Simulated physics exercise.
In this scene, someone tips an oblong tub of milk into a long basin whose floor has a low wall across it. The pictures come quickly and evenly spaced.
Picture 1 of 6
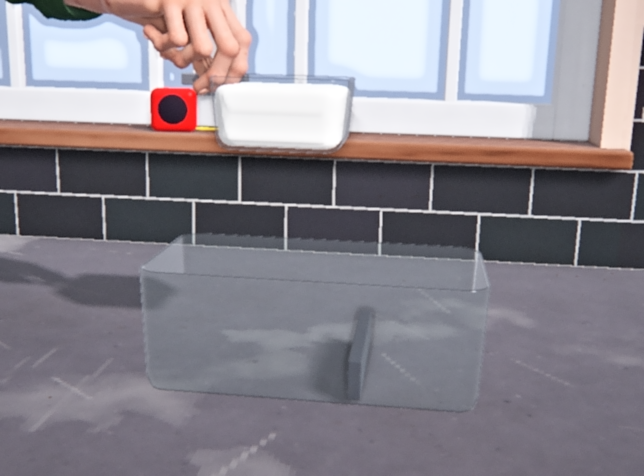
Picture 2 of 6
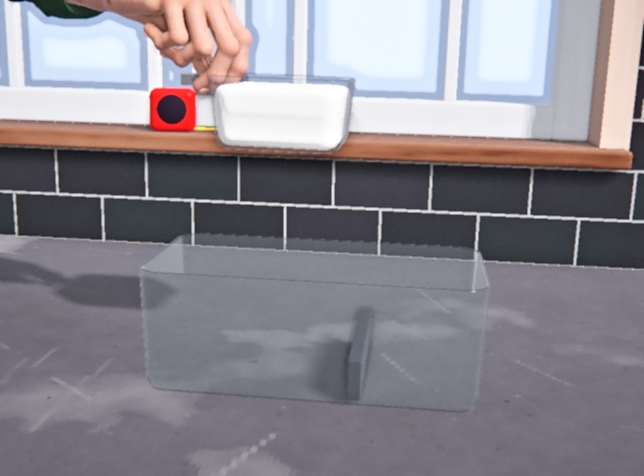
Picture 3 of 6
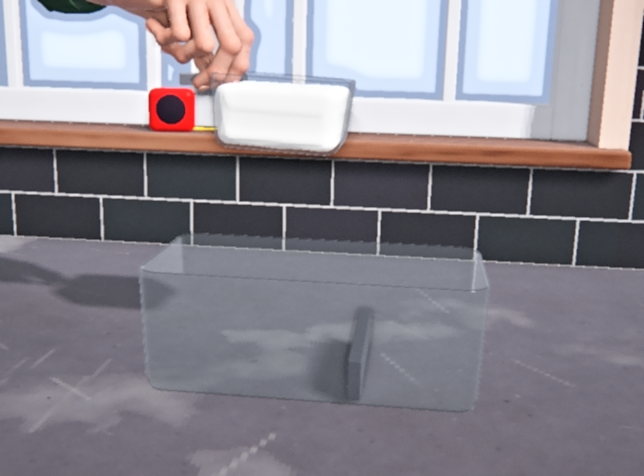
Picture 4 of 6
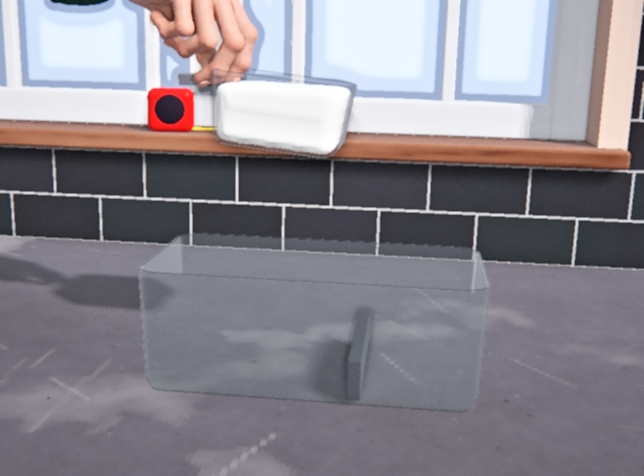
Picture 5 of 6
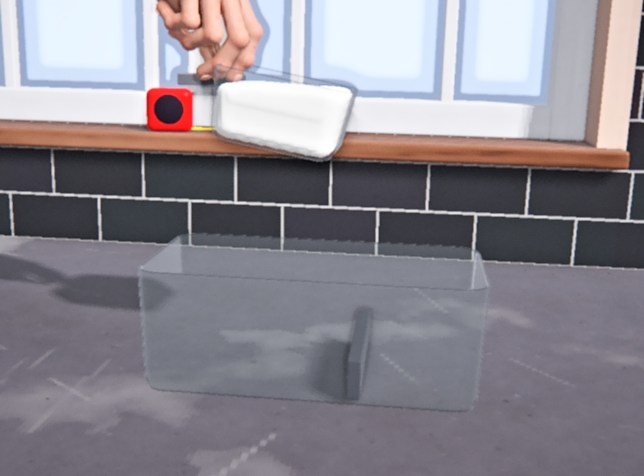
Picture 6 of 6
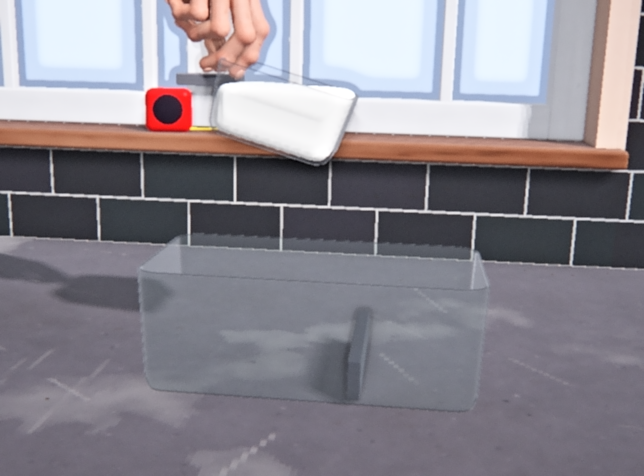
The video shows a hand holding an oblong clear tub of white milk beside a red square object on a wooden sill, gradually tilting its right end downward above a long transparent basin with a low wall inside.
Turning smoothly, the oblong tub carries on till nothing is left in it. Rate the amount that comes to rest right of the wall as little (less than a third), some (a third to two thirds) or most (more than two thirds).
Most.
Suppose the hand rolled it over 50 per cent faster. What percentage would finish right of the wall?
Roughly 75 %.
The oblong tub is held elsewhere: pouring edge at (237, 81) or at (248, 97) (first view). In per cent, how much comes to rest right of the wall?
Around 5 percent first, around 5 percent second.
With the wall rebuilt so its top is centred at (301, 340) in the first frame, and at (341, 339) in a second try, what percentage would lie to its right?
In order, near 90 and 90 in a hundred.
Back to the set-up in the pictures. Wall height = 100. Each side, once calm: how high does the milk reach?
Left of the wall 10 %, right of the wall 80 %.
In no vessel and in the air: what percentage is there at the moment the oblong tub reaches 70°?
About 40 per cent.
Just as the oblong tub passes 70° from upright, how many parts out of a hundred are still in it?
Some 40 per cent has not yet come out.
A moment on, the oblong tub is tipped part way and 39 per cent is still to pour, 0 is left of the wall and 23 right of it.
Next, the oblong tub is tipped on its side and 7 per cent is still to pour, 7 is left of the wall and 79 right of it.
Then the oblong tub is tipped right over and 0 per cent is still to pour, 17 is left of the wall and 81 right of it.
Later the oblong tub is tipped right over and 0 per cent is still to pour, 18 is left of the wall and 81 right of it.
In the end 18 per cent lies left of the wall, 81 right of it and 1 outside.
